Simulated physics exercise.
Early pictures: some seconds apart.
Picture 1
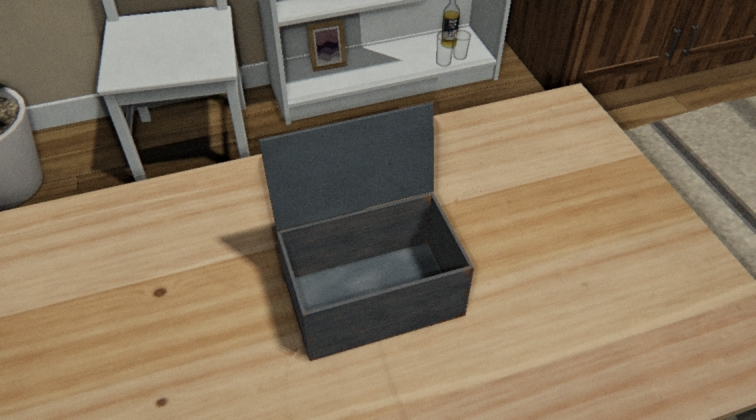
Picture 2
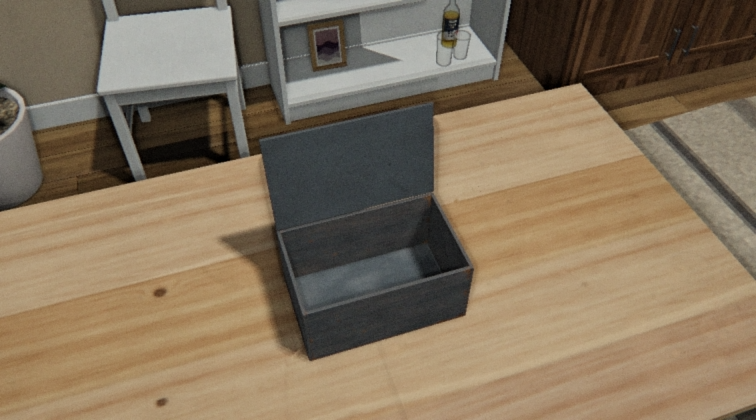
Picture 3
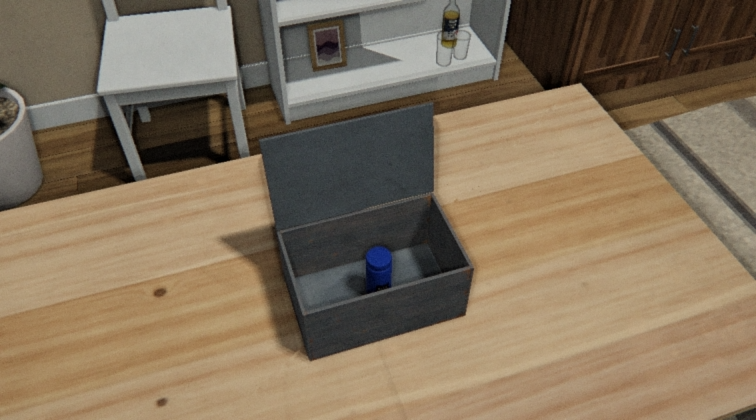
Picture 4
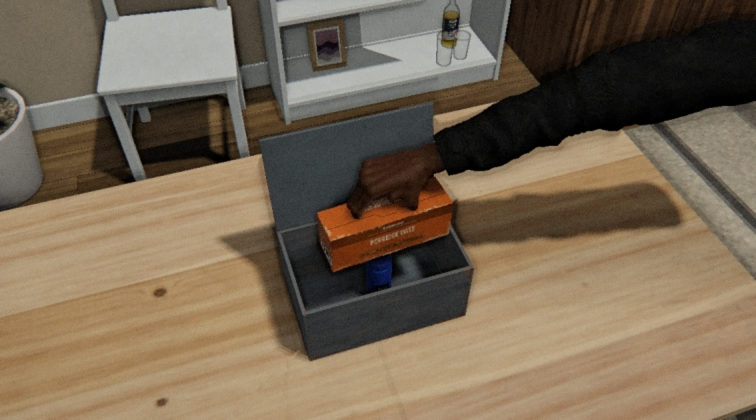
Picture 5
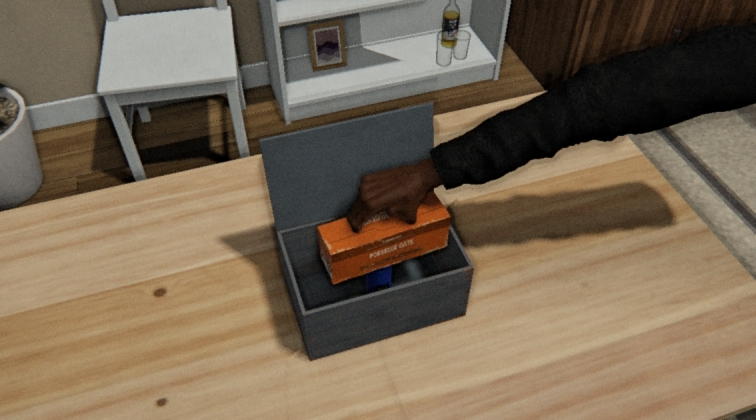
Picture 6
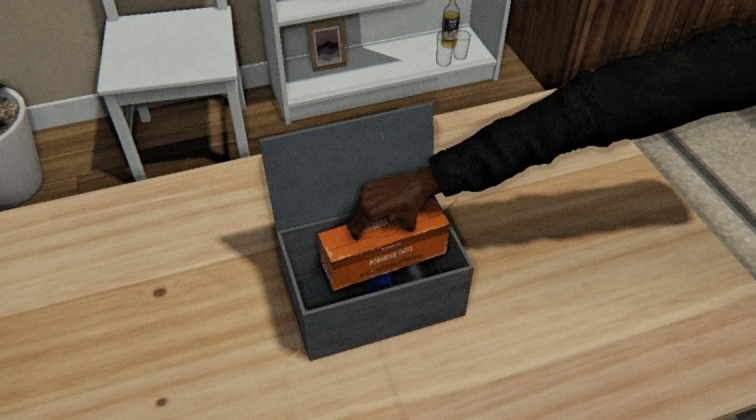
A room with a light wooden table is seen from above at an angle by a still camera, with a white chair and white shelf behind. An open dark grey box with its lid raised sits empty mid-table, then a blue cylindrical shaker appears inside it. A dark-sleeved arm reaches in from the right, its hand gripping an orange carton over the box and lowering it slightly beside the shaker, still holding it.
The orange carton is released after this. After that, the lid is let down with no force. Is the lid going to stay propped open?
Remains up.
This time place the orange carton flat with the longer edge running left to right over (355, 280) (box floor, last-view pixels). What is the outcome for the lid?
Then it comes fully down.
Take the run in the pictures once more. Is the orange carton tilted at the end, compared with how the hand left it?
Once everything settles, the orange carton keeps its original angle.
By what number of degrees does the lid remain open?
It stays some 40° above the rim.
Then, 1.30 s past the last view, lid 77° above the rim.
Then, 1.70 s past the last view, lid 53° above the rim.
Finally, lid 39° above the rim; both still in place. Final places as the last picture's camera would see them, orange carton near (385, 245).
